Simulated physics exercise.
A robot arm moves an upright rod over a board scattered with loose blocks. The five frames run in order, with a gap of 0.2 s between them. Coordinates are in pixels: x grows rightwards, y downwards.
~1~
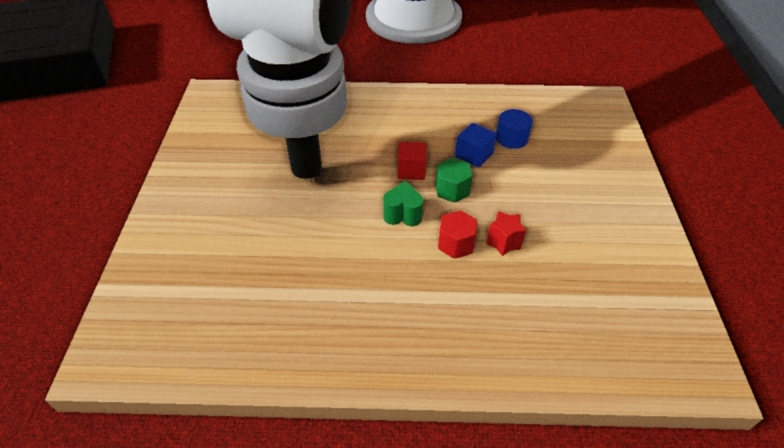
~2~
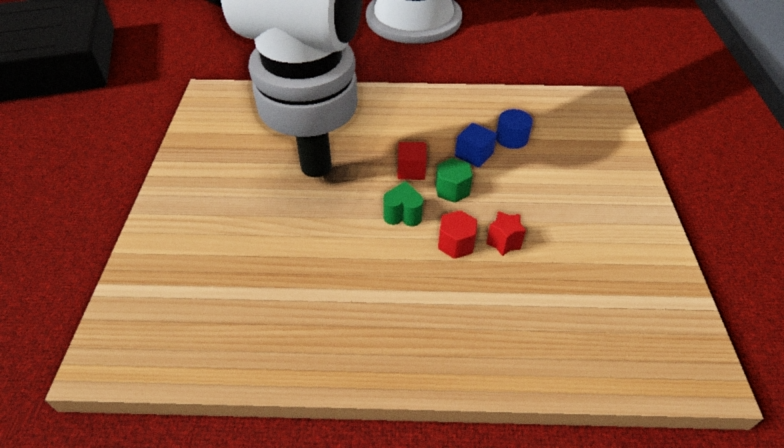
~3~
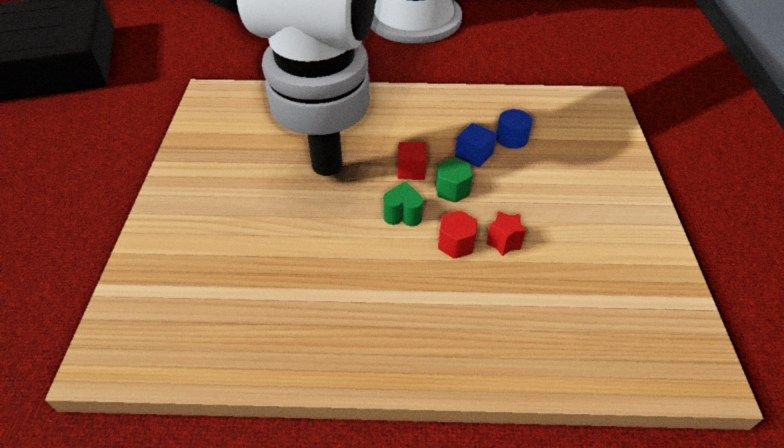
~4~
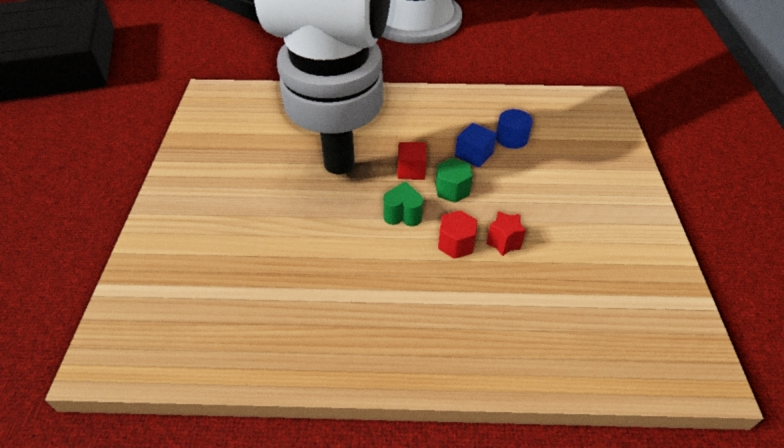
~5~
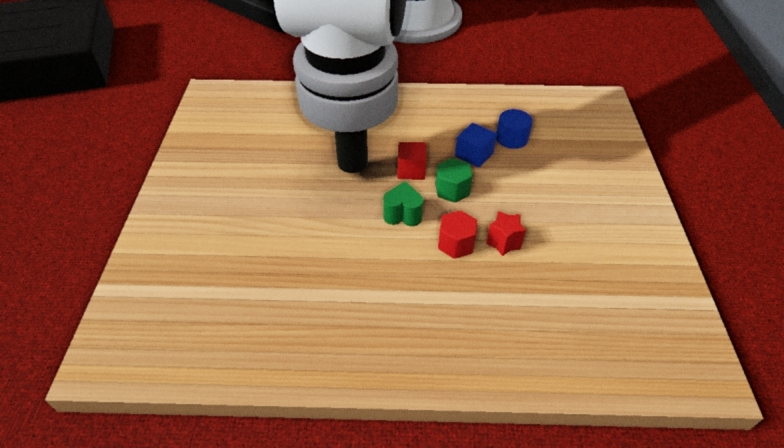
On a wooden board, a robot arm slides its black rod slowly right toward still blocks.
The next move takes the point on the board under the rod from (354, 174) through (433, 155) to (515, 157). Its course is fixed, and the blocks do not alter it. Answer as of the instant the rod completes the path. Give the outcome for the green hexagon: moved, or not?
Once the rod is done, the green hexagon is in a new spot.
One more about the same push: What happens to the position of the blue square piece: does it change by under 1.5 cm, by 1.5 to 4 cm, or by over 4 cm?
If I had to pick, the blue square piece travels beyond 4 cm here.
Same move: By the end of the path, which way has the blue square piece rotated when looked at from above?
Rotation: Counter-clockwise.
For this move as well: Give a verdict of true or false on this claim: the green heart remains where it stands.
True - the claim holds.
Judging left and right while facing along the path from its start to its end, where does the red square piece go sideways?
That block drifts right.
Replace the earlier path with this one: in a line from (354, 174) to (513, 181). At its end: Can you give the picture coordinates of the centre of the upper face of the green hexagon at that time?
I'd say the green hexagon ends with its top centre at (494, 183).
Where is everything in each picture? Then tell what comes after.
The first frame shows rod tip (307, 169); block tops, green heart (403, 196); red square piece (412, 150); green hexagon (455, 170); blue square piece (477, 134); blue round block (516, 118).
The second frame shows rod (316, 167); blocks unchanged.
The third frame shows rod (327, 166); blocks unchanged.
The fourth frame shows rod (340, 164); blocks unchanged.
The fifth frame shows rod (353, 163); green heart (403, 196); red square piece (412, 150); green hexagon (455, 170); blue square piece (477, 134); blue round block (516, 118).
The first path, step by step. One third of the way, rod (407, 150); red square piece (435, 151), turned 40° clockwise.
Two thirds of the way, rod (462, 142); red square piece (466, 153), turned 100° clockwise; green hexagon (462, 175), turned 25° clockwise; blue square piece (497, 133).
At the end, rod (517, 146); green heart in place; red square piece (466, 153), turned 100° clockwise; green hexagon (462, 175), turned 25° clockwise; blue square piece (548, 134), turned 45° anticlockwise; blue round block (529, 114).
